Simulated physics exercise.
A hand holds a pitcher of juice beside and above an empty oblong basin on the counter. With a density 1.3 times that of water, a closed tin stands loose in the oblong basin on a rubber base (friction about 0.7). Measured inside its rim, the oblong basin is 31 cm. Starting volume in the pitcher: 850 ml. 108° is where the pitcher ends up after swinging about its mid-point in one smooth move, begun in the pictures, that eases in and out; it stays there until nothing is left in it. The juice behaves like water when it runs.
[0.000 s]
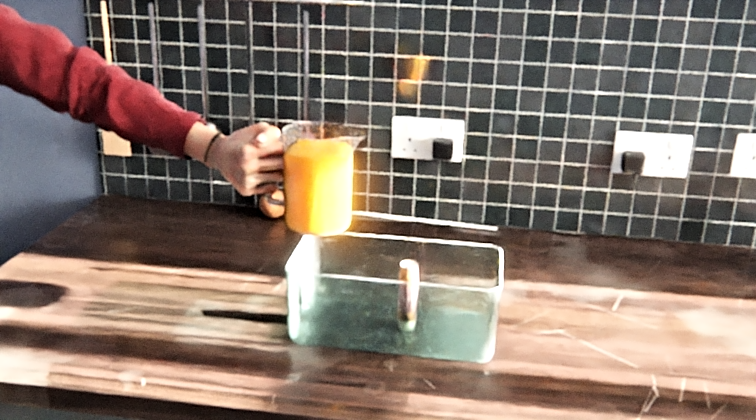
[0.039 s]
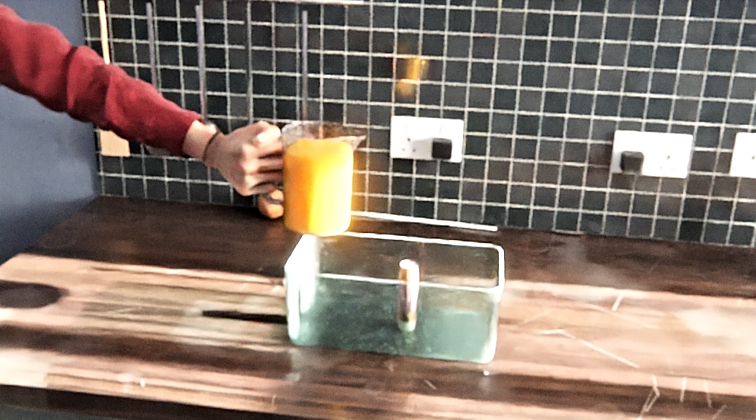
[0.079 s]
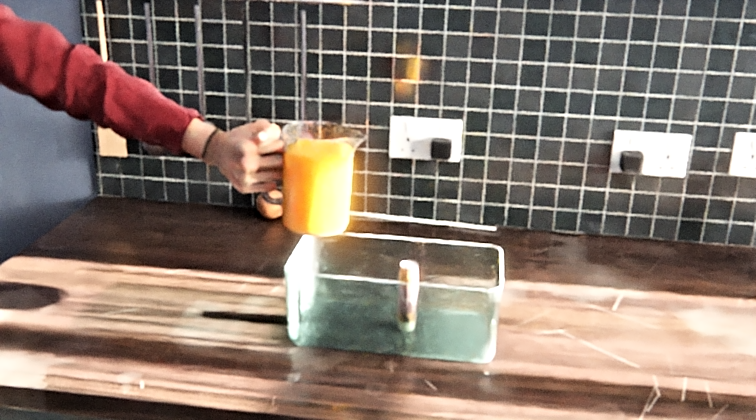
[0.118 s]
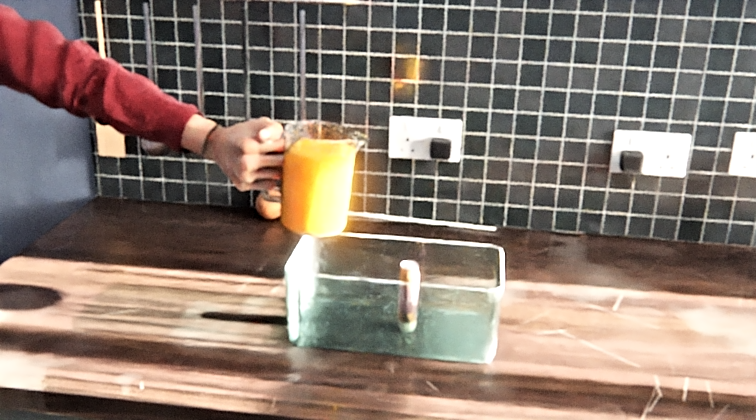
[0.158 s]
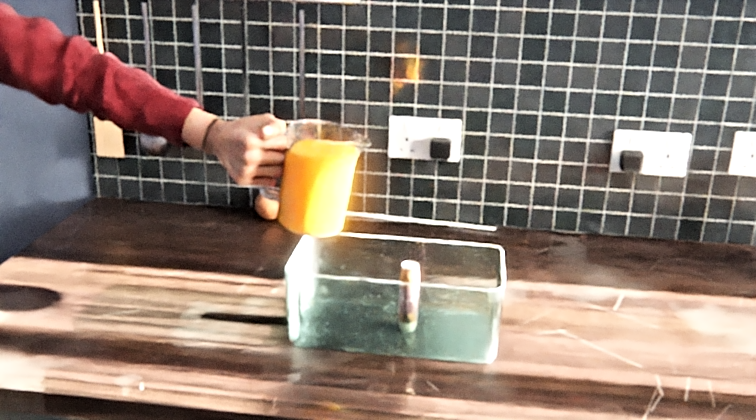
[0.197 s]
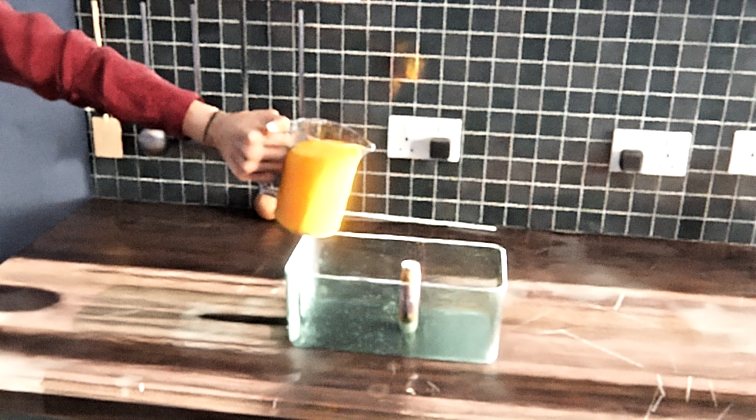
A hand in a red sleeve held a pitcher of orange juice above the left side of an oblong glass basin with a tin standing inside, then slowly tilted it a little to the right.
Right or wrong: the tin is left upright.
Wrong.
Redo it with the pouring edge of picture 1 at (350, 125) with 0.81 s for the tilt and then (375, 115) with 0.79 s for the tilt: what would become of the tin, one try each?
First it goes over; then it goes over.
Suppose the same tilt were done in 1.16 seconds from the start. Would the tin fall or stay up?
Tips over.
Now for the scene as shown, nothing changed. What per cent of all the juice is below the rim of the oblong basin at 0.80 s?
About 52 per cent.
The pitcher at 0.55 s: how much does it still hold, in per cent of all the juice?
I'd put it near 84 percent.
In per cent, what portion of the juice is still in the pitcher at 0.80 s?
32 per cent or so.
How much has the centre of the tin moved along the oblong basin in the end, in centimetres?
In the end the tin's centre has shifted about 8.0 centimetres.
Then, 0.55 s in, the tilt is 76° and 84 per cent is still to pour; the tin stands where it began.
Then, 0.80 s in, the tilt is 107° and 33 per cent is still to pour; the tin leans 5°.
Then, 1.07 s in, the tilt is 108° and 4 per cent is still to pour; the tin lies on its side.
Then, 1.36 s in, the tilt is 108° and 0 per cent is still to pour; the tin lies on its side.
Finally, the tin lies on its side.
